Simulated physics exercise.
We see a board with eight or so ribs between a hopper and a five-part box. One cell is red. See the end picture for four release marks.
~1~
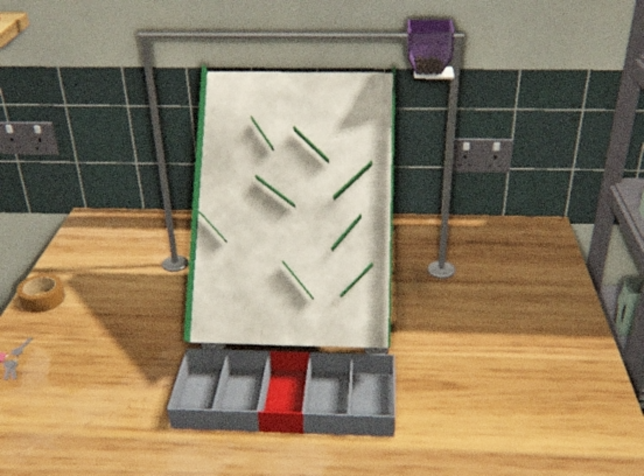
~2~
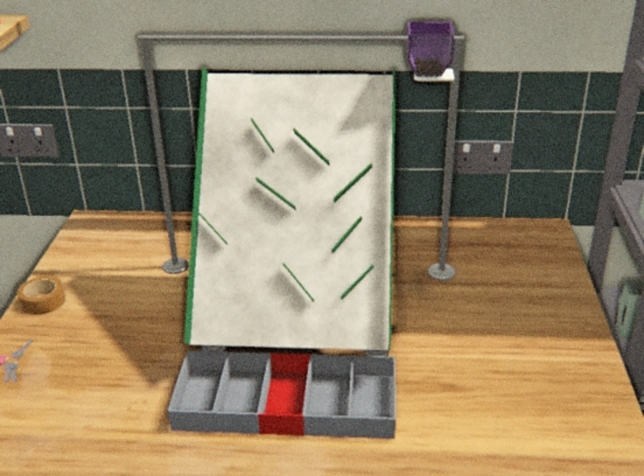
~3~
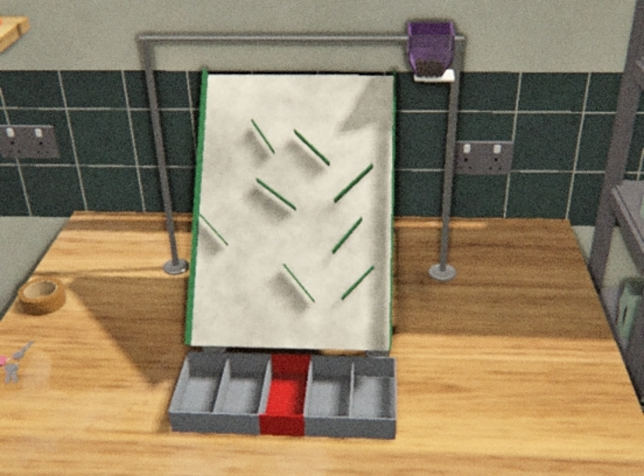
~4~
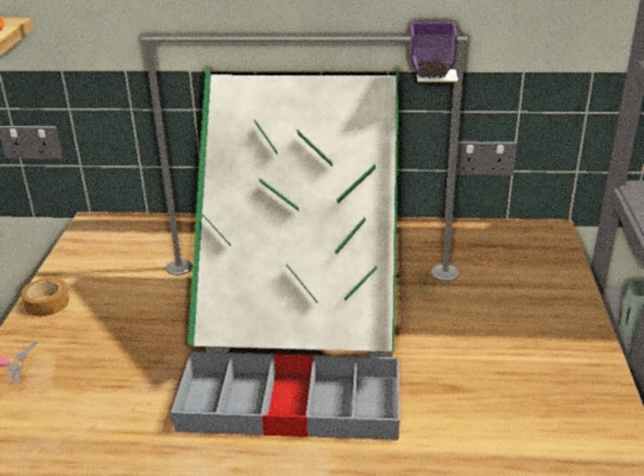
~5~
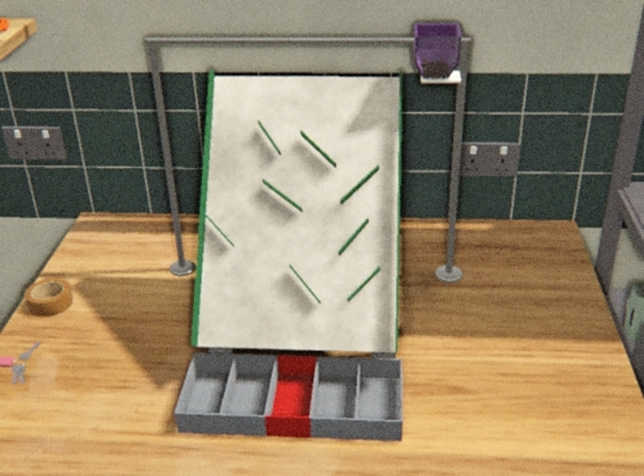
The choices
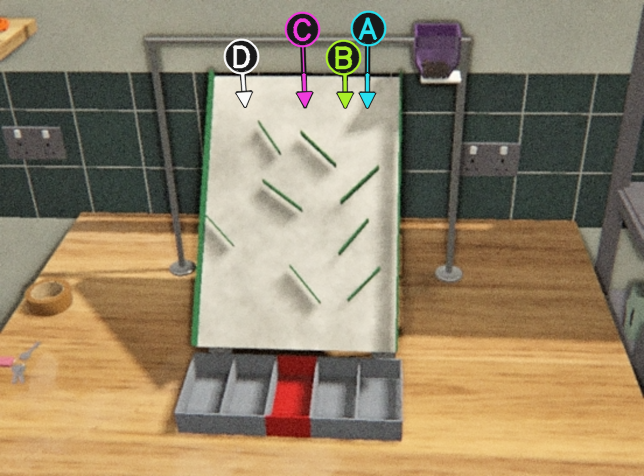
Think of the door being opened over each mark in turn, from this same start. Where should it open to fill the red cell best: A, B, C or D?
Choose D.
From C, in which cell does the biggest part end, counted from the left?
The fourth.
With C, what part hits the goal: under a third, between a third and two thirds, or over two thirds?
Mark C gives under a third.
On the marked copy, mark A meets the board at (367, 102); mark B meets the board at (345, 102); mark C meets the board at (304, 101); mark D meets the board at (244, 101).
Choosing A, a small part in the red cell, about two thirds in other cells, about a quarter outside the box.
Choosing B, a stray few in the red cell, most in other cells, a small part outside the box.
Choosing C, none in the red cell, nearly all in other cells, a small part outside the box.
Choosing D, about a third in the red cell, about a quarter in other cells, about a third outside the box.
